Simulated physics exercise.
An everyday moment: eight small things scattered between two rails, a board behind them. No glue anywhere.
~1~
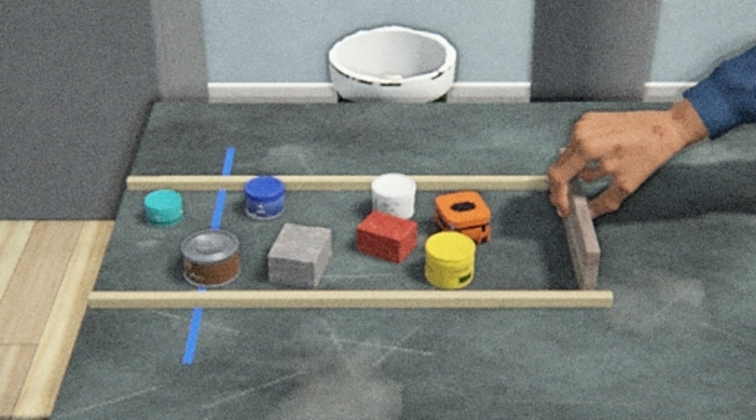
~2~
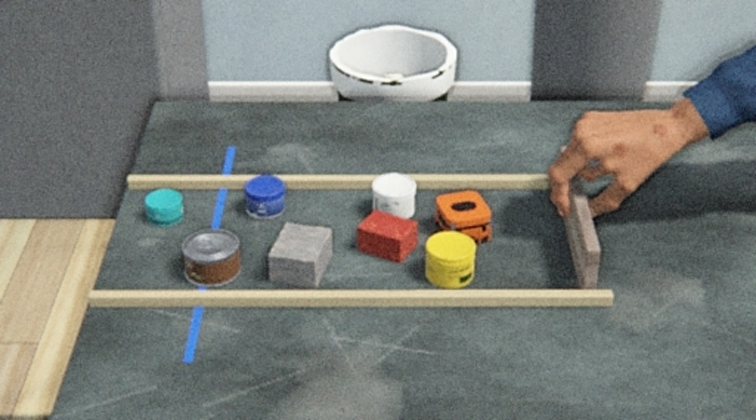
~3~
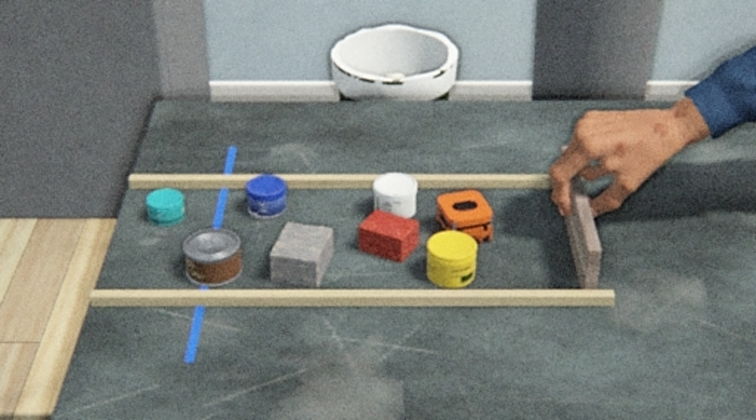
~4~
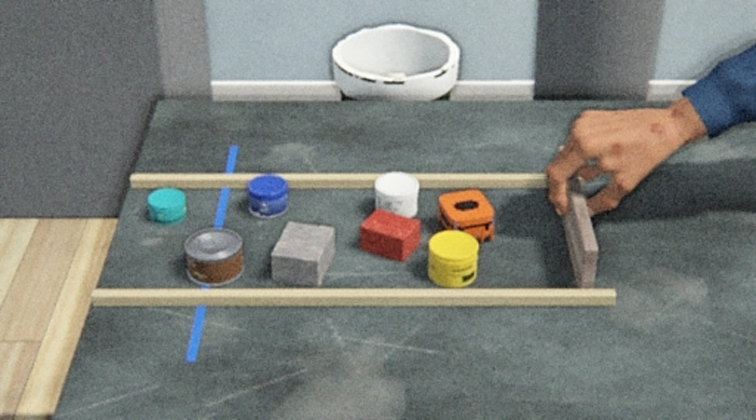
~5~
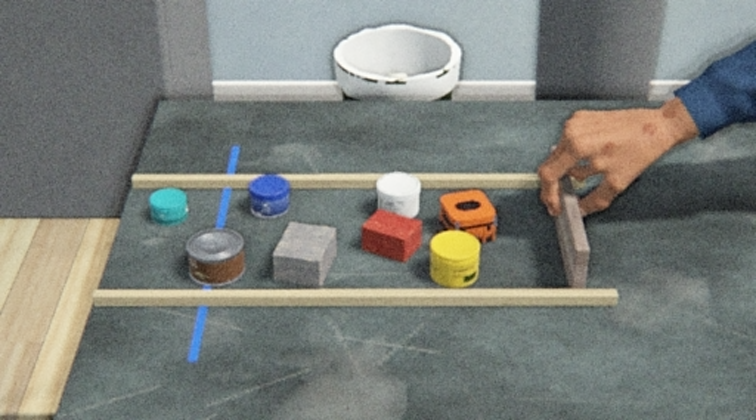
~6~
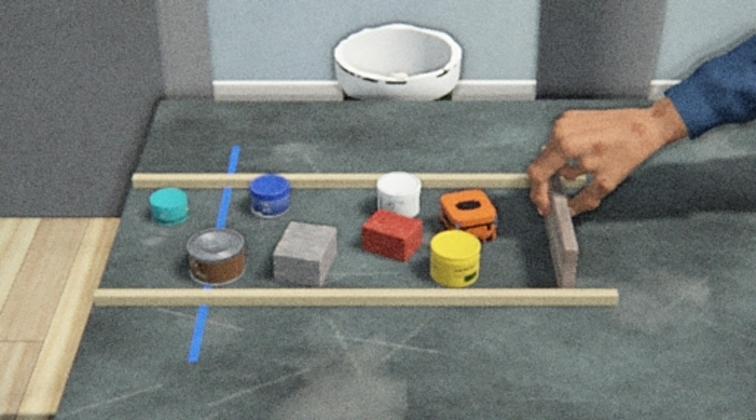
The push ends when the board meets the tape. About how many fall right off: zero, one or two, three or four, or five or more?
The number that fall off is one or two.
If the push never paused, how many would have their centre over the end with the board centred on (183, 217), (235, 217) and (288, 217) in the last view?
It would be 3, 1 and 0.
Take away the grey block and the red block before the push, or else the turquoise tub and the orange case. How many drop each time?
The counts: 0 and 1.
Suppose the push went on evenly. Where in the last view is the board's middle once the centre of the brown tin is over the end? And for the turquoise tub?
For the brown tin at (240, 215), for the turquoise tub at (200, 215).
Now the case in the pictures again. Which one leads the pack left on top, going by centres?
The turquoise tub ends nearest.
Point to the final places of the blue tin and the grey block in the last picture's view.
The blue tin stops around (164, 194); the grey block around (133, 263).
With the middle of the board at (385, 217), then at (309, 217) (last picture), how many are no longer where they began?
At the one place 5, at the other 7.
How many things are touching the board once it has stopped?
It touches 3.
A little later, none off yet; turquoise tub at rest near (169, 207); brown tin at rest near (217, 257); blue tin at rest near (270, 196).
Next, none off yet; turquoise tub at rest near (169, 207); brown tin shifted a little near (190, 261); blue tin moving near (263, 196).
When it is over, the number that fall off is one or two; down, brown tin.
